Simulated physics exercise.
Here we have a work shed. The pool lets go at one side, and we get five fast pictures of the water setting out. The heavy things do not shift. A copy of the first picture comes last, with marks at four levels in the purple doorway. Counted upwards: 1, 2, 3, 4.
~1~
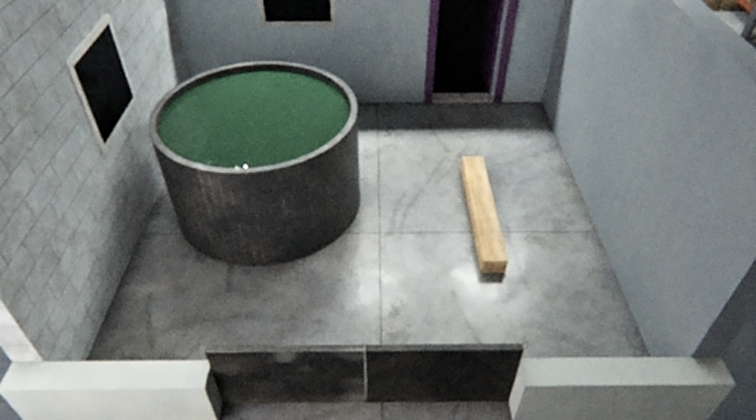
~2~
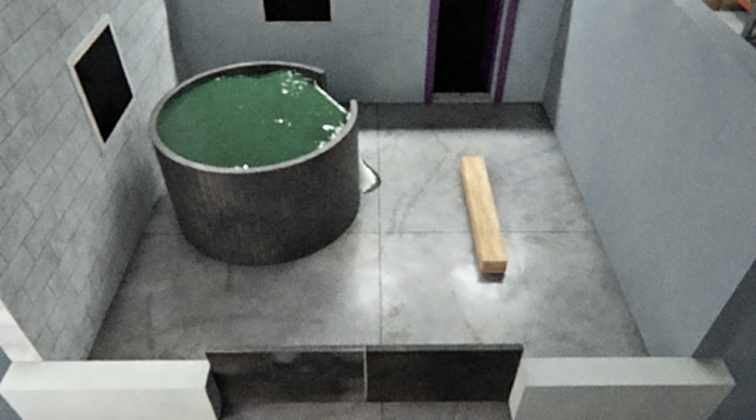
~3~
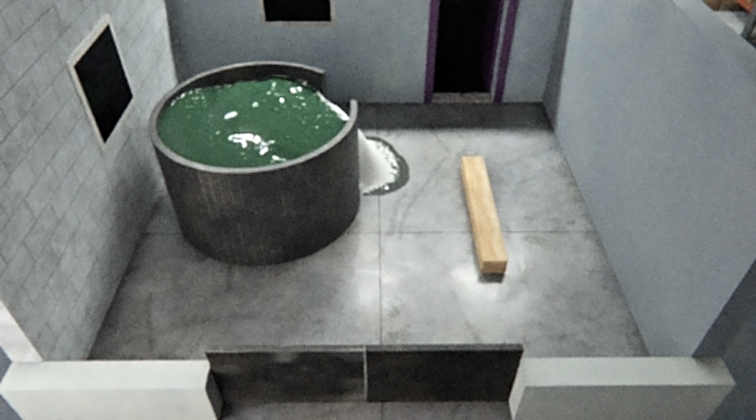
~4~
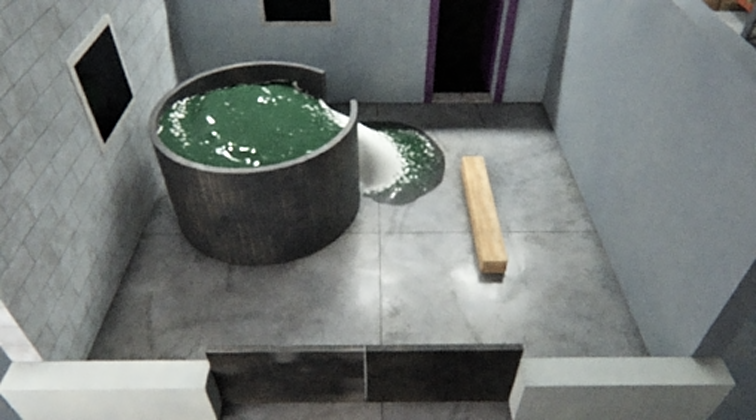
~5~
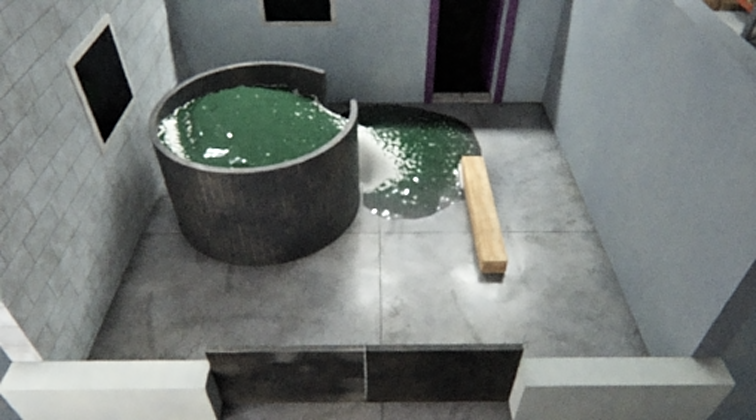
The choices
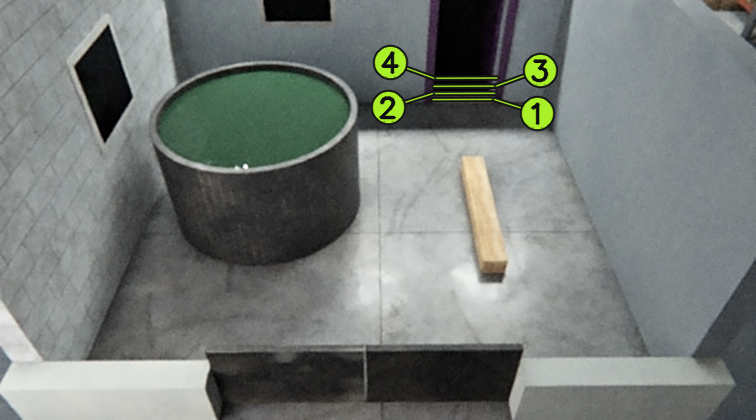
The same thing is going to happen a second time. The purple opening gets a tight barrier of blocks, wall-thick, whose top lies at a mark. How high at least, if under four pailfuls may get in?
Use height 4.
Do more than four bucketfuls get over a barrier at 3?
Yes.
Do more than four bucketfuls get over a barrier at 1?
Yes, that goes wrong.
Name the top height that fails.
3 it is.
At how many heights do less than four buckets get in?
One of them.
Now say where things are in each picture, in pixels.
Water in the pool at rest, its middle at (256, 116); foot of the purple doorway at (462, 102); shut gate at (365, 356), in the first picture.
In the second picture, 1 % of the ground under water, visible out to (371, 177).
In the third picture, 4 % of the ground under water, visible out to (375, 140).
In the fourth picture, 8 % of the ground under water, visible out to (424, 137).
In the fifth picture, 16 % of the ground under water, visible out to (457, 122).
In lime, 1 at (463, 99); 2 at (463, 93); 3 at (464, 86); 4 at (465, 78); from the bottom up 1, 2, 3, 4.
With 1, dozens of bucketfuls pour in.
With 2, dozens of bucketfuls pour in.
With 3, about 9 bucketfuls get in.
With 4, a bucket or two gets in.
